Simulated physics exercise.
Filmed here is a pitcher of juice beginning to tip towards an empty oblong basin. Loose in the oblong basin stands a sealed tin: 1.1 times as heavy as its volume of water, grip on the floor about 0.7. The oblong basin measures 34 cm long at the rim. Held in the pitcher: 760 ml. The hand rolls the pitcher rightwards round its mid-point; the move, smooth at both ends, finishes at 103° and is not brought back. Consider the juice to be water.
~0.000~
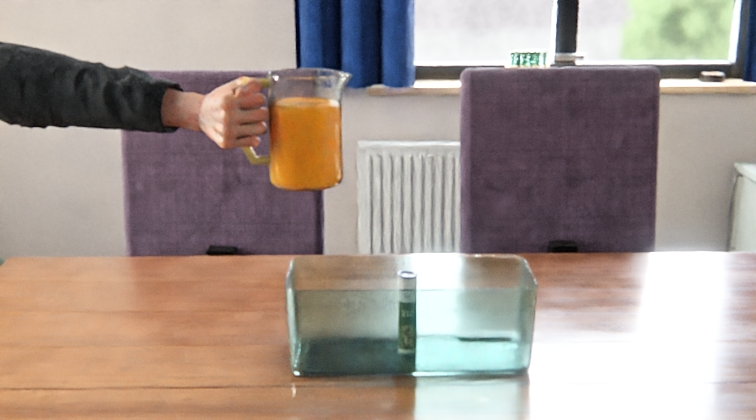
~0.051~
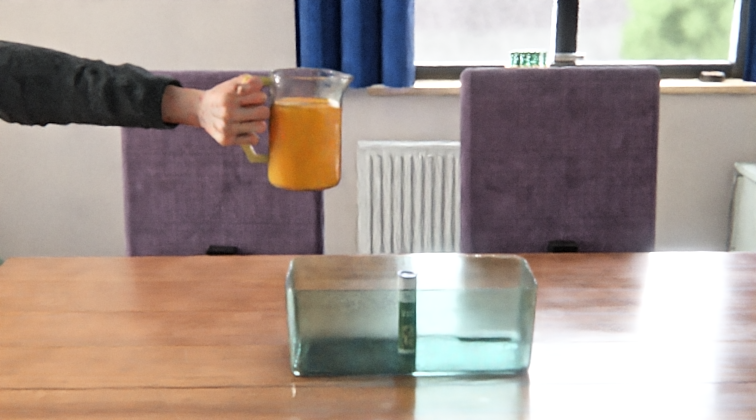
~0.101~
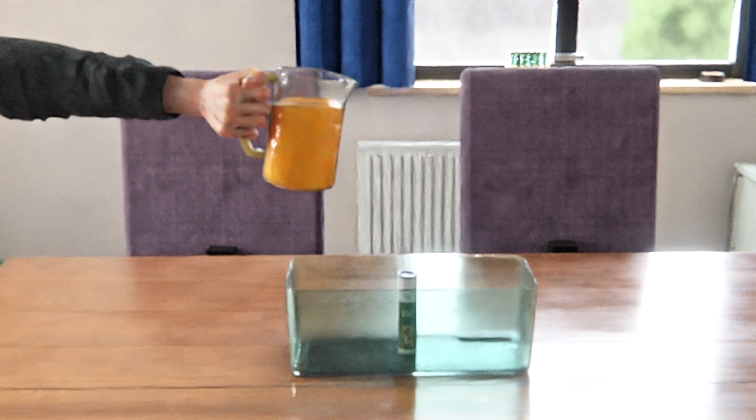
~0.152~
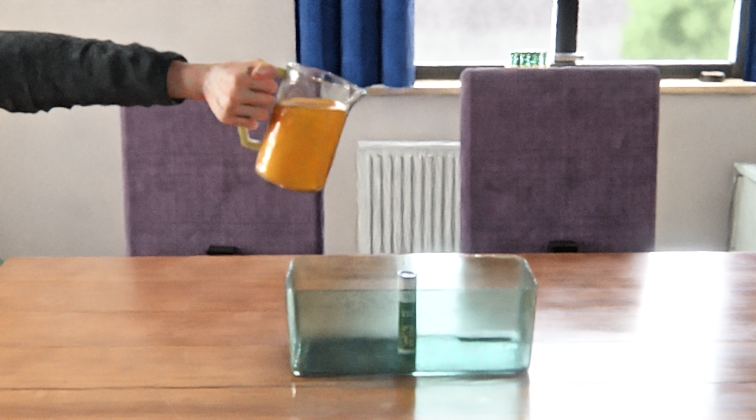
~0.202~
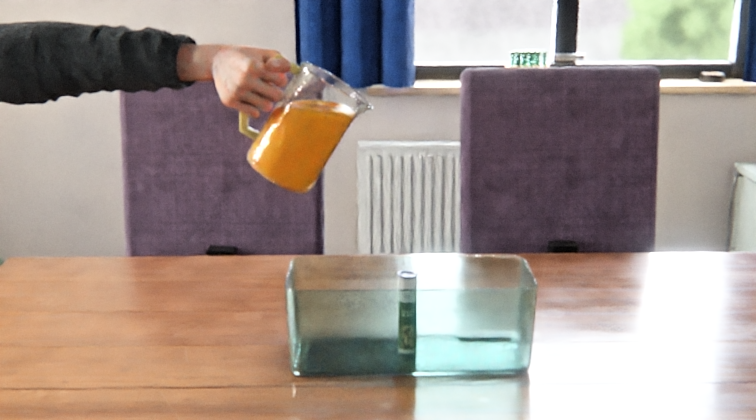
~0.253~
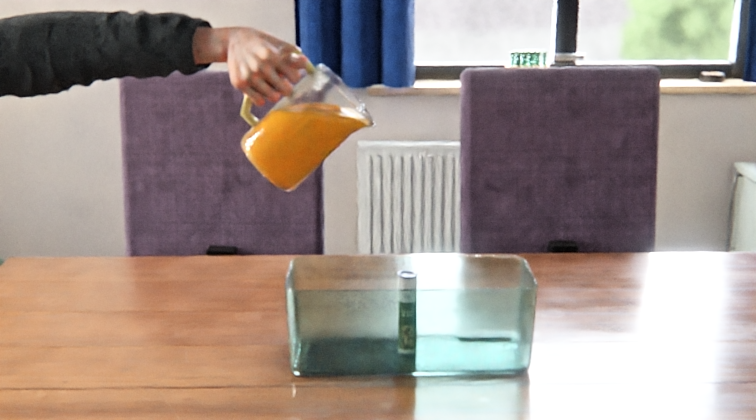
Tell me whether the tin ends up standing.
It does.
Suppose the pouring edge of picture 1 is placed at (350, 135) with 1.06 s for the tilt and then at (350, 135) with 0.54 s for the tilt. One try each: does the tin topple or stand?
Run one: It tumbles. Run two: It tumbles.
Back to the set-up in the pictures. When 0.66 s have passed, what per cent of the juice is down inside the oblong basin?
Looks like about 40 % of the whole amount.
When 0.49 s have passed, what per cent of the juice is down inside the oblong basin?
The basin holds roughly 3 in a hundred parts at that moment.
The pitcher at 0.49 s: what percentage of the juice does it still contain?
Around 70 percent.
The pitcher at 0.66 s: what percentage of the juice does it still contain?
Near 30 percent, more or less.
By 0.49 s the tilt is 101° and 70 per cent is still to pour; the tin stands where it began.
By 0.66 s the tilt is 103° and 30 per cent is still to pour; the tin stands where it began.
By 0.84 s the tilt is 103° and 10 per cent is still to pour; the tin stands where it began.
By 1.04 s the tilt is 103° and 2 per cent is still to pour; the tin stands where it began.
At rest the tin stands where it began.
